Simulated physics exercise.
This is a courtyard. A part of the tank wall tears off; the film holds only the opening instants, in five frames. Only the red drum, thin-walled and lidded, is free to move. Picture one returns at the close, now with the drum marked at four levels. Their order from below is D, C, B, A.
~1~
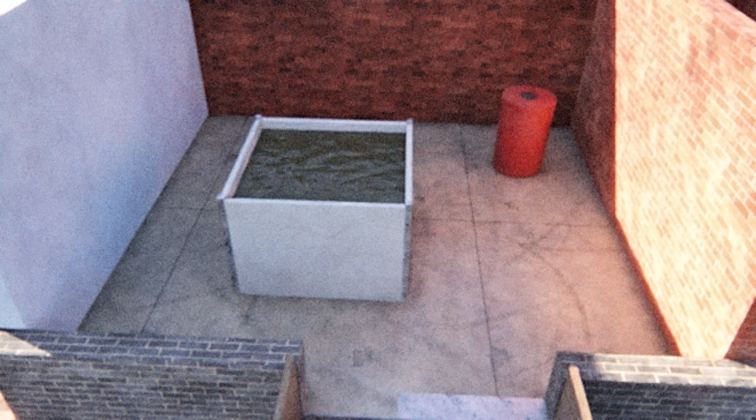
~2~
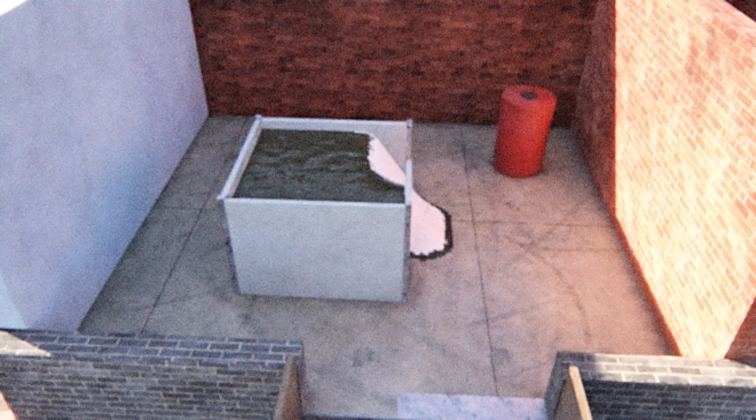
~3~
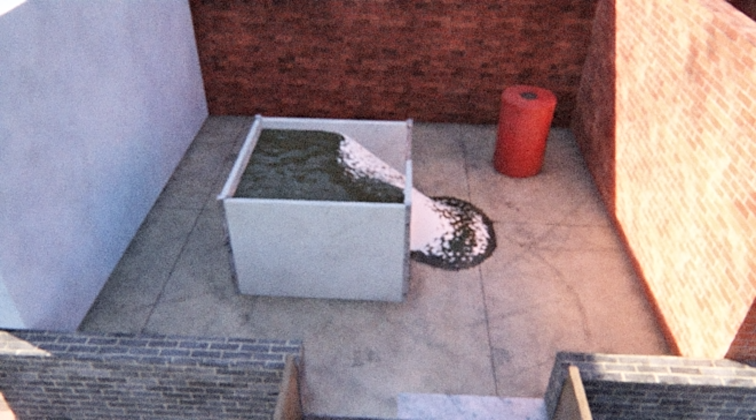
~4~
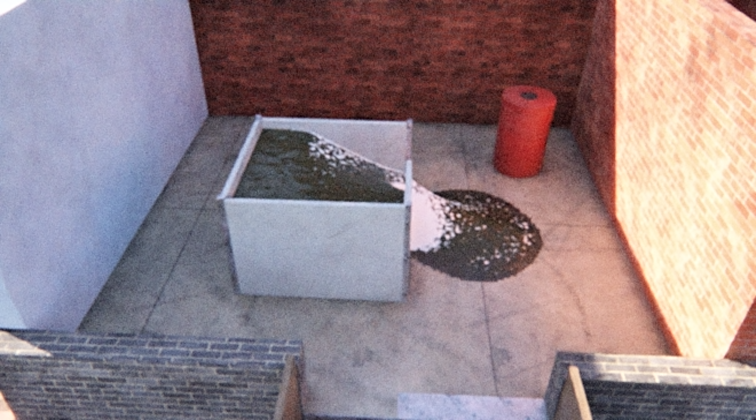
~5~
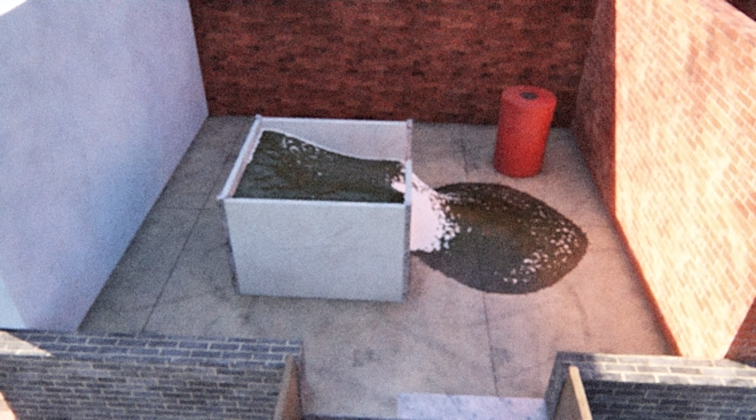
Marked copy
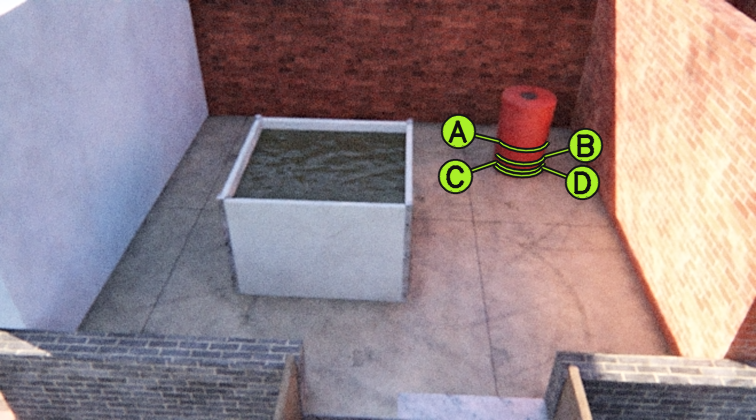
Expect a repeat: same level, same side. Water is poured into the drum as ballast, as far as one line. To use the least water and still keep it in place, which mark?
I would pick mark A.
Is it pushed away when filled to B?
Yes, it does.
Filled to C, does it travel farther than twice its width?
Yes.
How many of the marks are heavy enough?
One of them.
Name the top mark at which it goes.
Here it is mark B.
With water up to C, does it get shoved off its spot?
Yes.
On the marked copy, A at (525, 150); B at (523, 164); C at (522, 171); D at (521, 175); from the bottom up D, C, B, A.
Choosing A, it does not move.
Choosing B, it is pushed about its own width away.
Choosing C, it is pushed about 3 times its own width away.
Choosing D, it is pushed about 5 times its own width away.
